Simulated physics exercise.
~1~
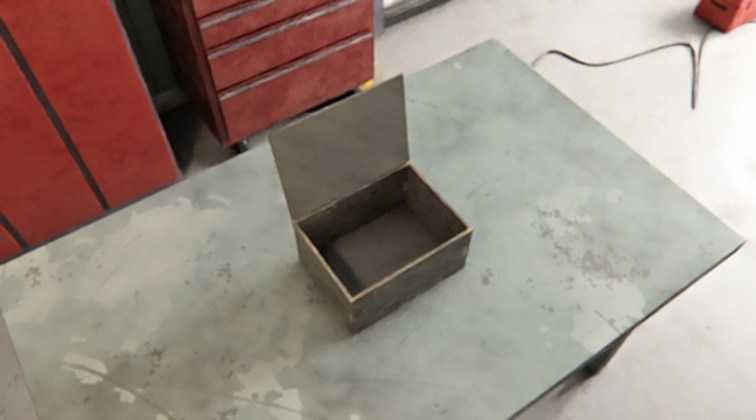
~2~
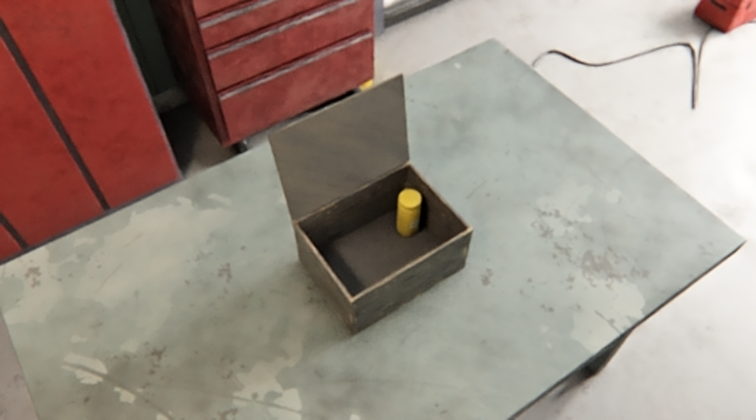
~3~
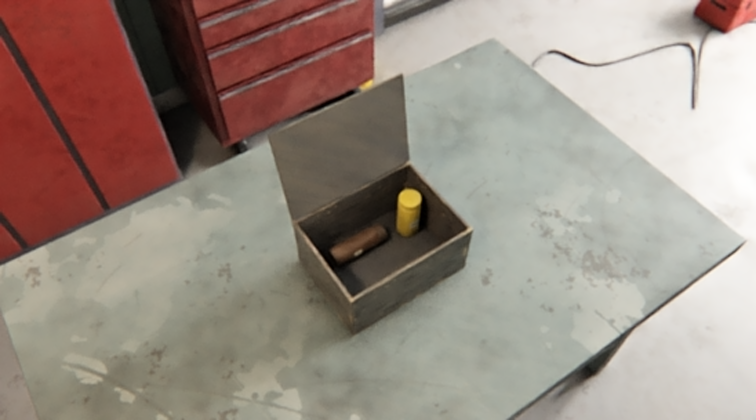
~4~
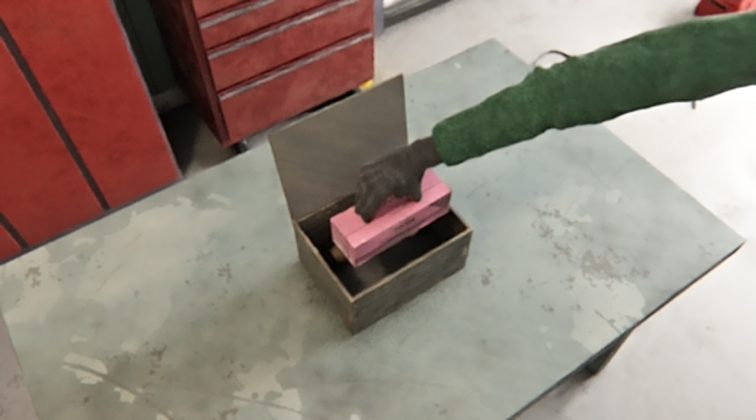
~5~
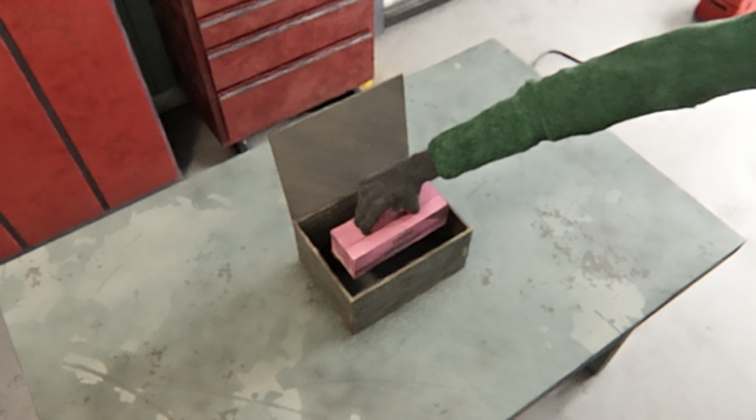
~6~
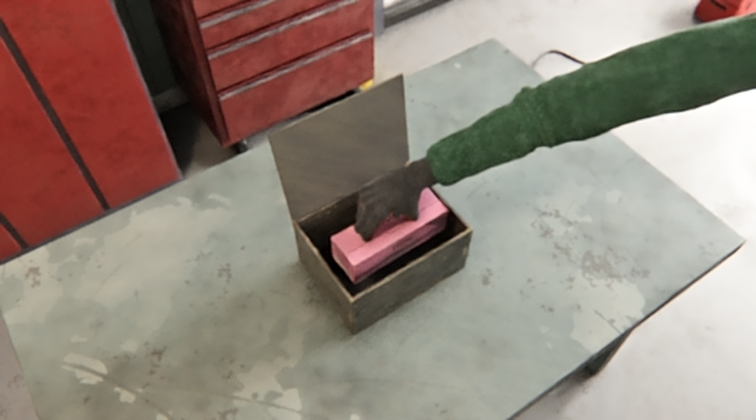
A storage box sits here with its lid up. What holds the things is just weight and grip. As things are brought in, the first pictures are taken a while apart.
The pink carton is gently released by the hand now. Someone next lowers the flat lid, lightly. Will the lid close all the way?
On the rim.
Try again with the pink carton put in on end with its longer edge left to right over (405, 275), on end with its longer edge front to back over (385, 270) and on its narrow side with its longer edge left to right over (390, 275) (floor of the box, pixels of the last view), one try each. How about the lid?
In order: The lid gets blocked, then gets blocked, then fits down.
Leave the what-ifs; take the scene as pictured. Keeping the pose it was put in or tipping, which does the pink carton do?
At the finish it holds its orientation.
Then, 0.30 s past the last view, pink carton displaced a little near (389, 262).
Then, 1.40 s past the last view, lid 72° above the rim; pink carton displaced a little near (389, 264).
Then, 1.80 s past the last view, lid 40° above the rim; pink carton displaced a little near (389, 264).
Then, 2.10 s past the last view, lid 8° above the rim; pink carton displaced a little near (389, 264).
Finally, lid shut; moved from the start, pink carton; the other 2 still in place. Final places as the last picture's camera would see them, pink carton near (389, 264).
